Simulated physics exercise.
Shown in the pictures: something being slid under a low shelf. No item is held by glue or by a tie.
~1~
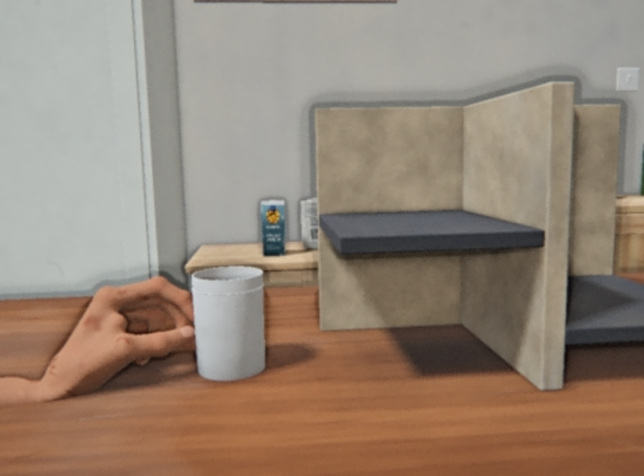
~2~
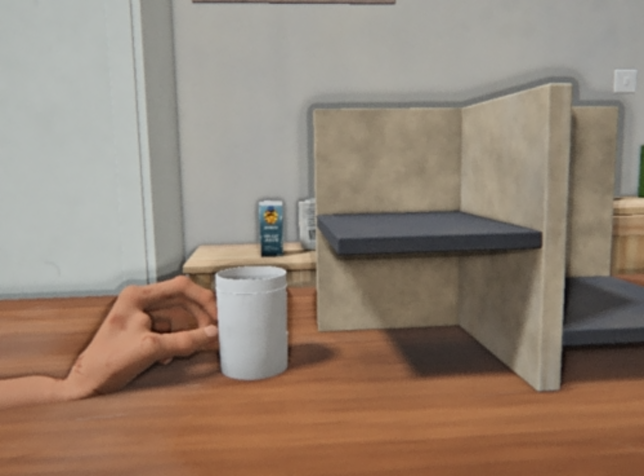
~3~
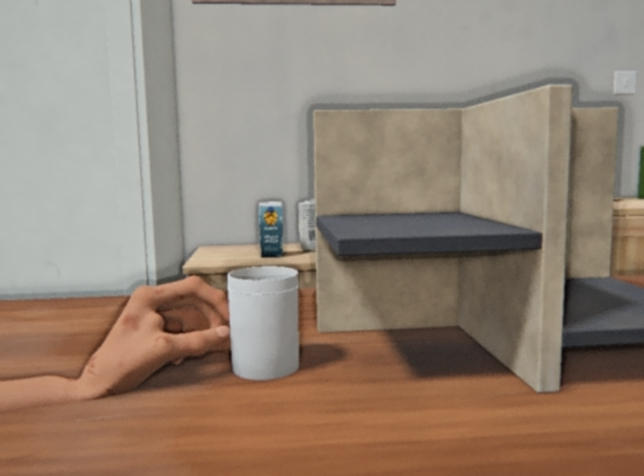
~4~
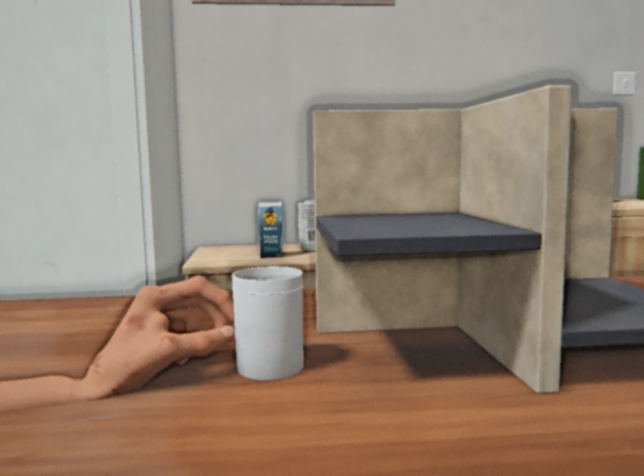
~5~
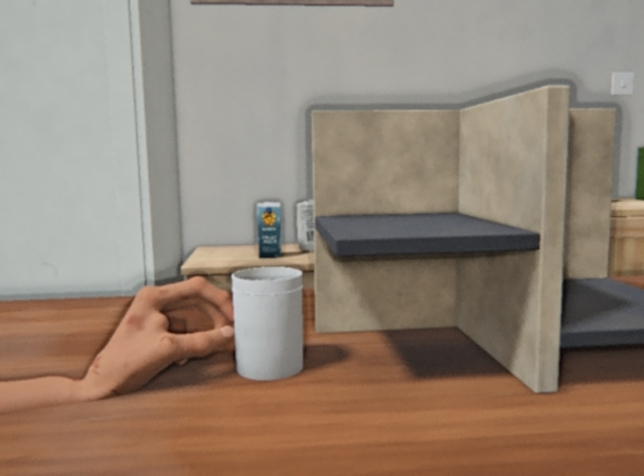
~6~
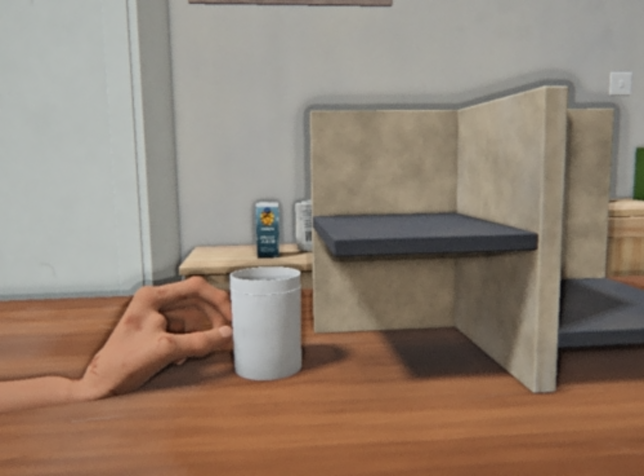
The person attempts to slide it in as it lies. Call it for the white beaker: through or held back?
Through.
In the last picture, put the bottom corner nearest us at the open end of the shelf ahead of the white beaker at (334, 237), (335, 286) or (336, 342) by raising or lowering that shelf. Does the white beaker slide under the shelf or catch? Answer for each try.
Each try in turn: It passes; it passes; it won't pass.
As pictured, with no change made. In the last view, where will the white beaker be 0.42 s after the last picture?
Its centre should be around (327, 319).
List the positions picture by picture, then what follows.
The first picture shows hand sliding it forward; white beaker (230, 321); shelf (504, 228).
The second picture shows hand sliding it forward; white beaker (253, 320); shelf (502, 229).
The third picture shows hand sliding it forward; white beaker (265, 321); shelf (502, 230).
The fourth picture shows hand sliding it forward; white beaker (269, 321); shelf (501, 230).
The fifth picture shows hand sliding it forward; white beaker (269, 321); shelf (500, 230).
The sixth picture shows hand sliding it forward; white beaker (267, 321); shelf (498, 230).
Then, 0.28 s after the last picture, white beaker sliding up to the opening near (294, 320).
Then, 0.42 s after the last picture, white beaker part of the way in near (327, 318).
Then, 0.56 s after the last picture, white beaker all the way in near (360, 317).
At rest, the white beaker goes under, near (370, 317).
